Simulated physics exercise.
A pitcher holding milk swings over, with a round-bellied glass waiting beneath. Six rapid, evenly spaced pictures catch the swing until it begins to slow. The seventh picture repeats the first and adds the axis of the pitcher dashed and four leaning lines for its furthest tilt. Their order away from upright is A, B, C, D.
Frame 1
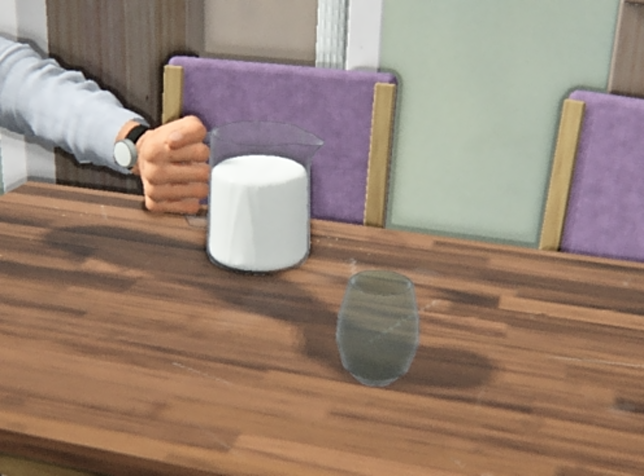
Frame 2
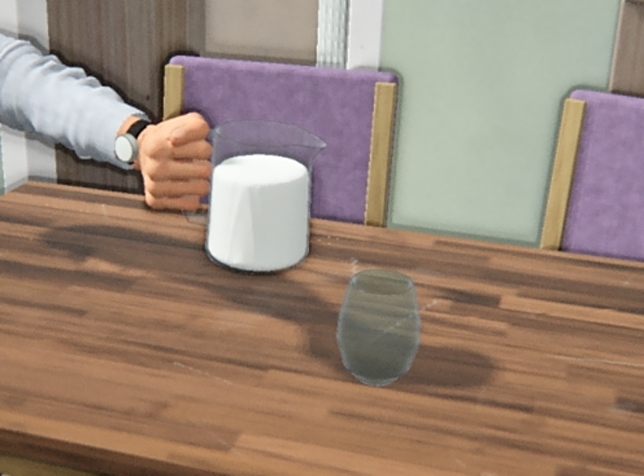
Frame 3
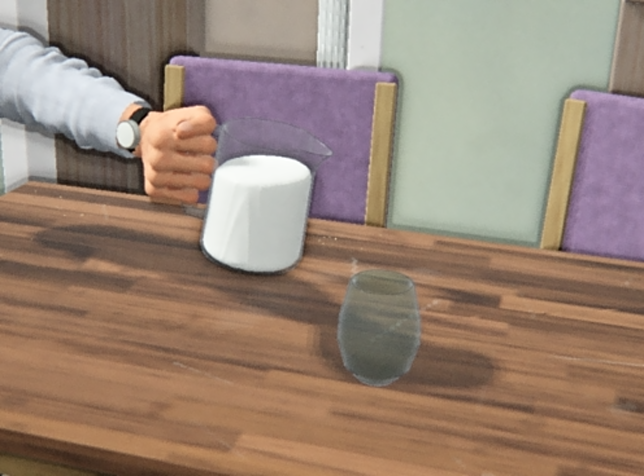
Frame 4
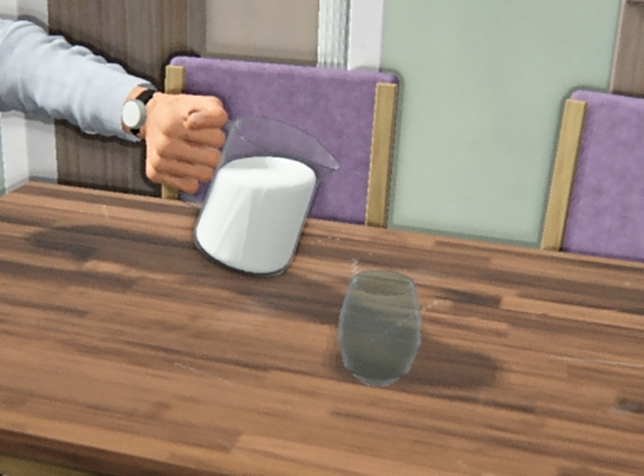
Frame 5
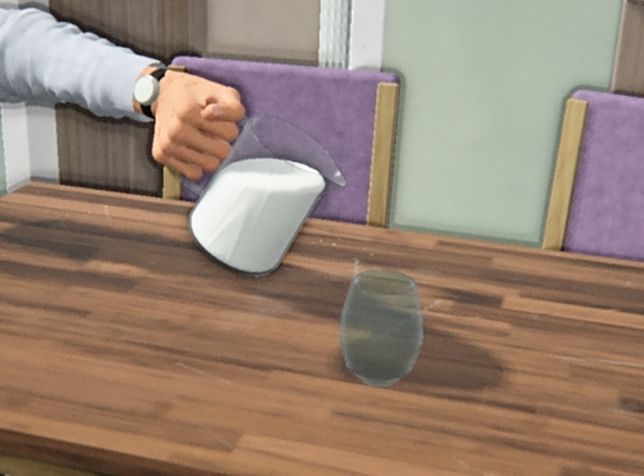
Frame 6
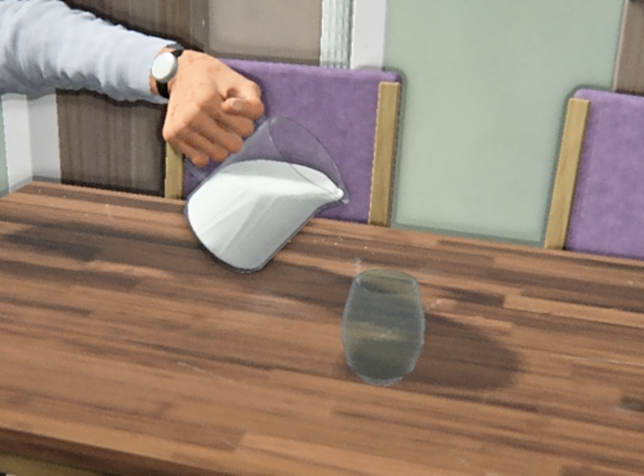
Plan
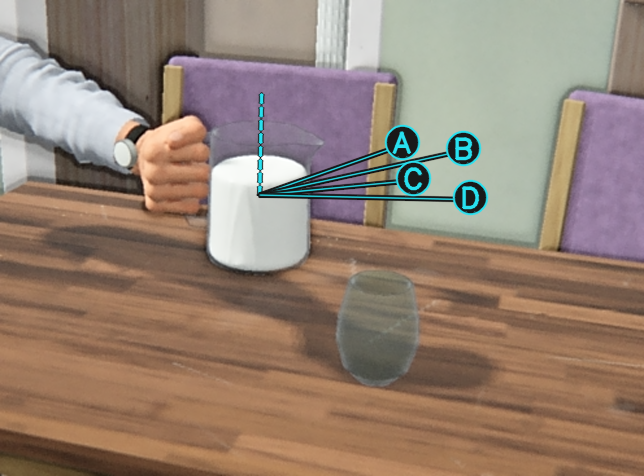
In this clip, a hand wearing a watch holds a clear pitcher of milk on a wooden table and gradually tilts it to the right, its lip lowering toward an empty round-bellied glass, with purple chairs behind.
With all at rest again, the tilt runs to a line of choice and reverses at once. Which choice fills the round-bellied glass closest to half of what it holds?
The best mark is A.
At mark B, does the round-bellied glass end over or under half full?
Over.
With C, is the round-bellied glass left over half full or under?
Over half.
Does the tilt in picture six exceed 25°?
Yes.
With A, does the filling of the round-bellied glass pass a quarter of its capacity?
Yes.
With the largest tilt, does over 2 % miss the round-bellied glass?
Yes, it does.
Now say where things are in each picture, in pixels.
Upright, lip at (322, 143); rim of the round-bellied glass round (381, 282); nothing has left yet.
Tipped about 2°, lip at (325, 145); nothing has left yet.
Tipped about 8°, lip at (331, 153); nothing has left yet.
Tipped about 18°, lip at (338, 167); nothing has left yet.
Tipped about 29°, lip at (345, 184); nothing has left yet.
Tipped about 42°, lip at (348, 201); nothing has left yet.
On the marked copy, A at (387, 150); B at (447, 154); C at (396, 182); D at (453, 199).
With A, the round-bellied glass ends with about 51 % of what it can hold.
With B, the round-bellied glass ends with about 68 % of what it can hold.
With C, the round-bellied glass ends with about 75 % of what it can hold; 10 % of the milk is spilt.
With D, the round-bellied glass ends with about 69 % of what it can hold; 24 % of the milk is spilt.
